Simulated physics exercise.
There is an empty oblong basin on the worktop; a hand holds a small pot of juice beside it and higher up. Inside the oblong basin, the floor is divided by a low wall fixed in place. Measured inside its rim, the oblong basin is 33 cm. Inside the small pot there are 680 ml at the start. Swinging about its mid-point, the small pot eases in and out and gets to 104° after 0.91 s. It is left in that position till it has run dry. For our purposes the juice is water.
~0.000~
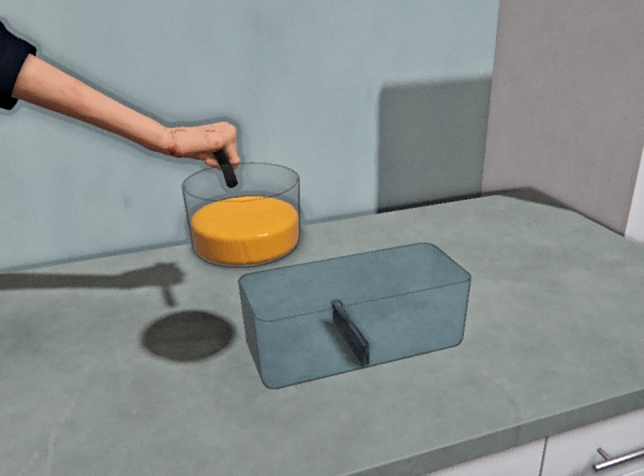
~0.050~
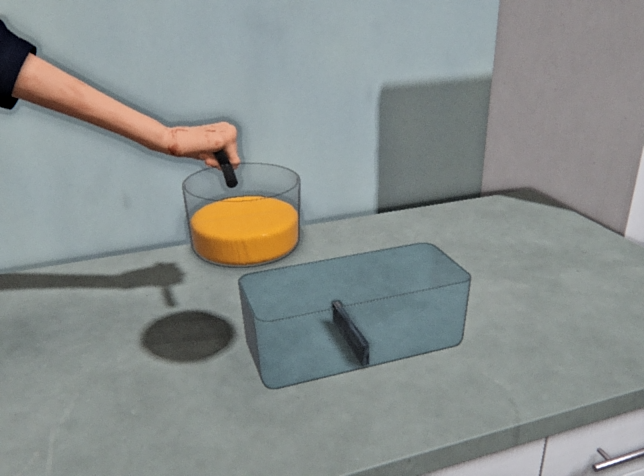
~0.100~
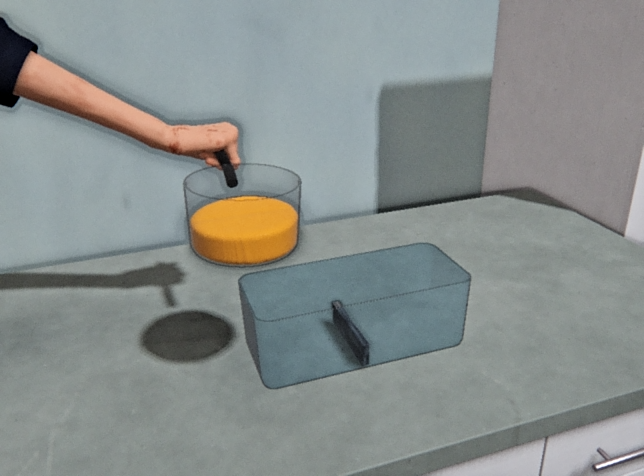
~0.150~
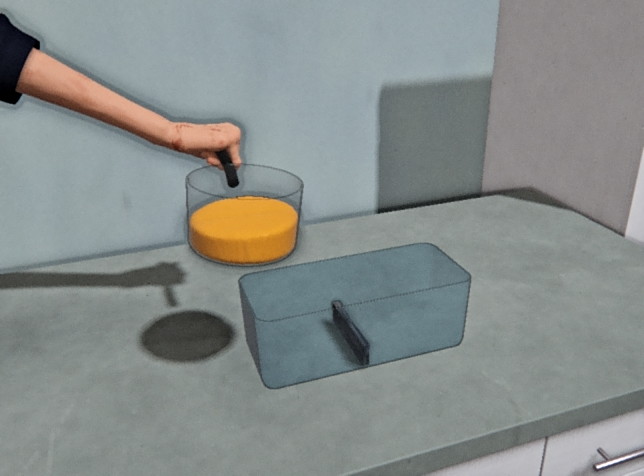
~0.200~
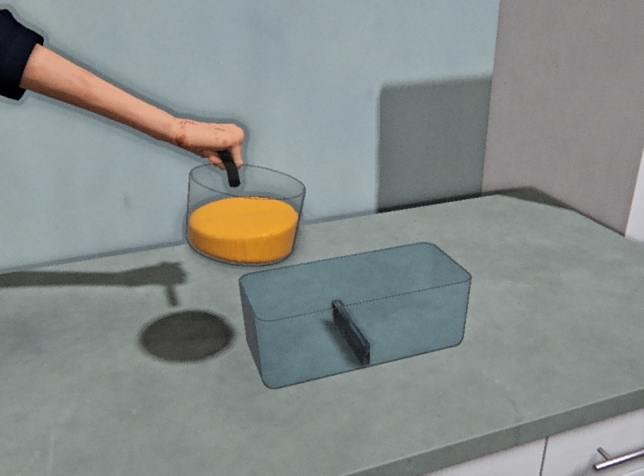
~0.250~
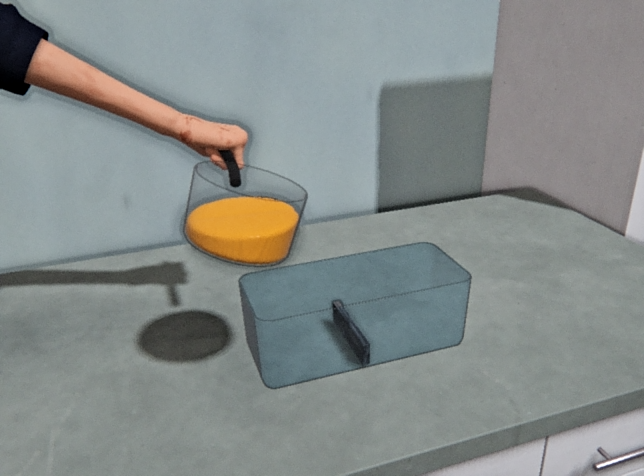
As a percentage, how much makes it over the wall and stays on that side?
Some 13 per cent makes it over and stays.
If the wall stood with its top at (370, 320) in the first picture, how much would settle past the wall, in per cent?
In that case, some 15 percent.
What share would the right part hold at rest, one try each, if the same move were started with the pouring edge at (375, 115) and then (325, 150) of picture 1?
90 and 80 %.
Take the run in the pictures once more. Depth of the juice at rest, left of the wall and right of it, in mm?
Left part: About 30 mm; right part: About 4 mm.
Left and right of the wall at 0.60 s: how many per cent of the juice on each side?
Roughly 3 sits left and 0 sits right.
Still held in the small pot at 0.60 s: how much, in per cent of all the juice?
At that time about 72 in a hundred parts are still held.
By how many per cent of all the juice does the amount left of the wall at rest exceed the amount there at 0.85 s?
Roughly 26 in a hundred.
By 0.60 s the tilt is 77° and 71 per cent is still to pour, 3 is left of the wall and 0 right of it.
By 0.85 s the tilt is 103° and 20 per cent is still to pour, 59 is left of the wall and 8 right of it.
By 1.12 s the tilt is 104° and 2 per cent is still to pour, 83 is left of the wall and 11 right of it.
By 1.41 s the tilt is 104° and 0 per cent is still to pour, 86 is left of the wall and 13 right of it.
At rest 86 per cent lies left of the wall, 13 right of it and 1 outside.
